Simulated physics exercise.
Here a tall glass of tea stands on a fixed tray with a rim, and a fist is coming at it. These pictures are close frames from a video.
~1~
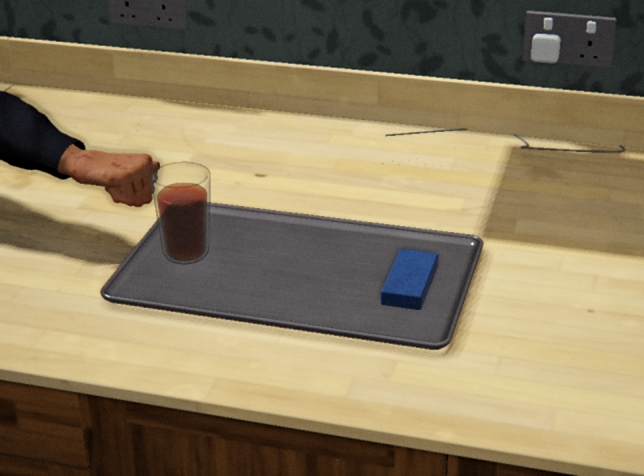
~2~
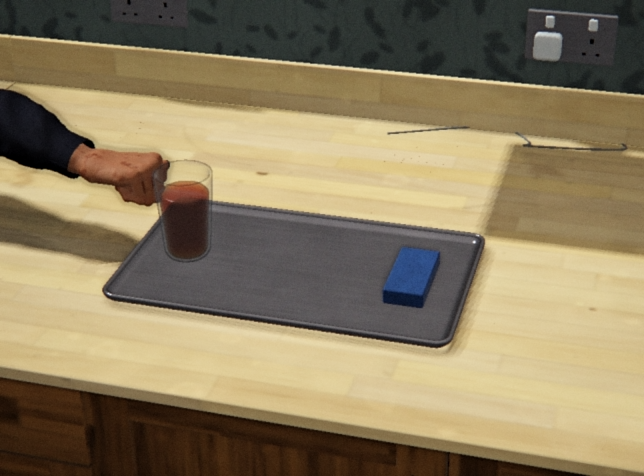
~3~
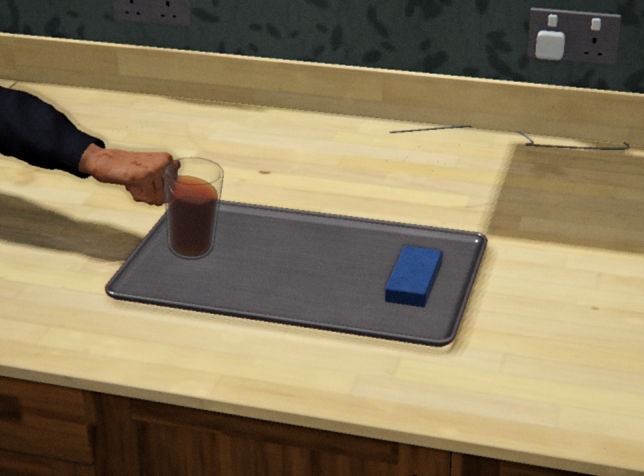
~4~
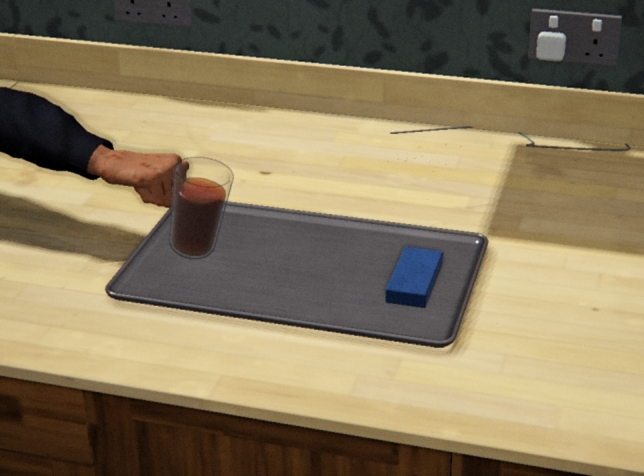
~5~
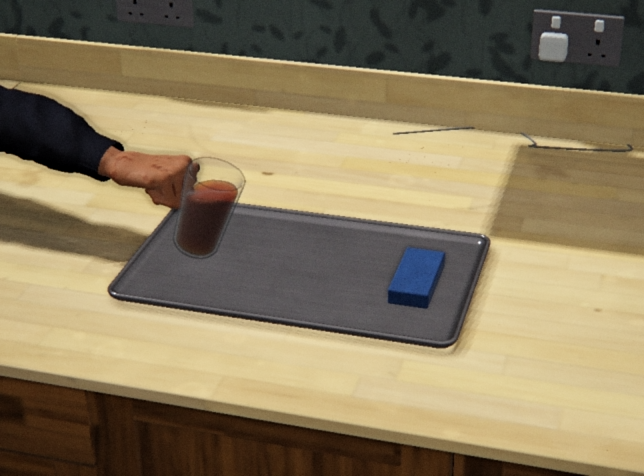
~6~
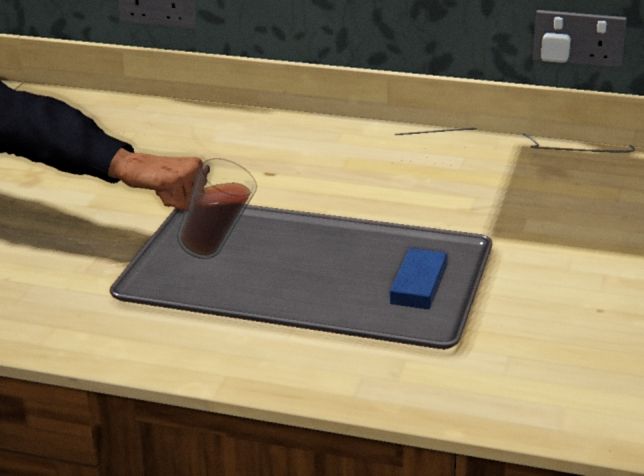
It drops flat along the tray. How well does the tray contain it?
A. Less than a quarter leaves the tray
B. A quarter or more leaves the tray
Less than a quarter leaves the tray (A).
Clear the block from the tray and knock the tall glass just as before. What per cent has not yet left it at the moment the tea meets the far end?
About 50 per cent.
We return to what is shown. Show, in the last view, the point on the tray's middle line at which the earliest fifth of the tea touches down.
Close to (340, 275).
A moment on, the tall glass is falling and 100 per cent is in the glass, 0 on the tray and 0 above or beyond its rim.
Next, the tall glass lies on its side and 88 per cent is in the glass, 2 on the tray and 10 above or beyond its rim.
Then the tall glass lies on its side and 46 per cent is in the glass, 34 on the tray and 19 above or beyond its rim.
Later the tall glass lies on its side and 22 per cent is in the glass, 60 on the tray and 18 above or beyond its rim.
Finally, 84 per cent is held by tray and glass, 16 is off the tray.
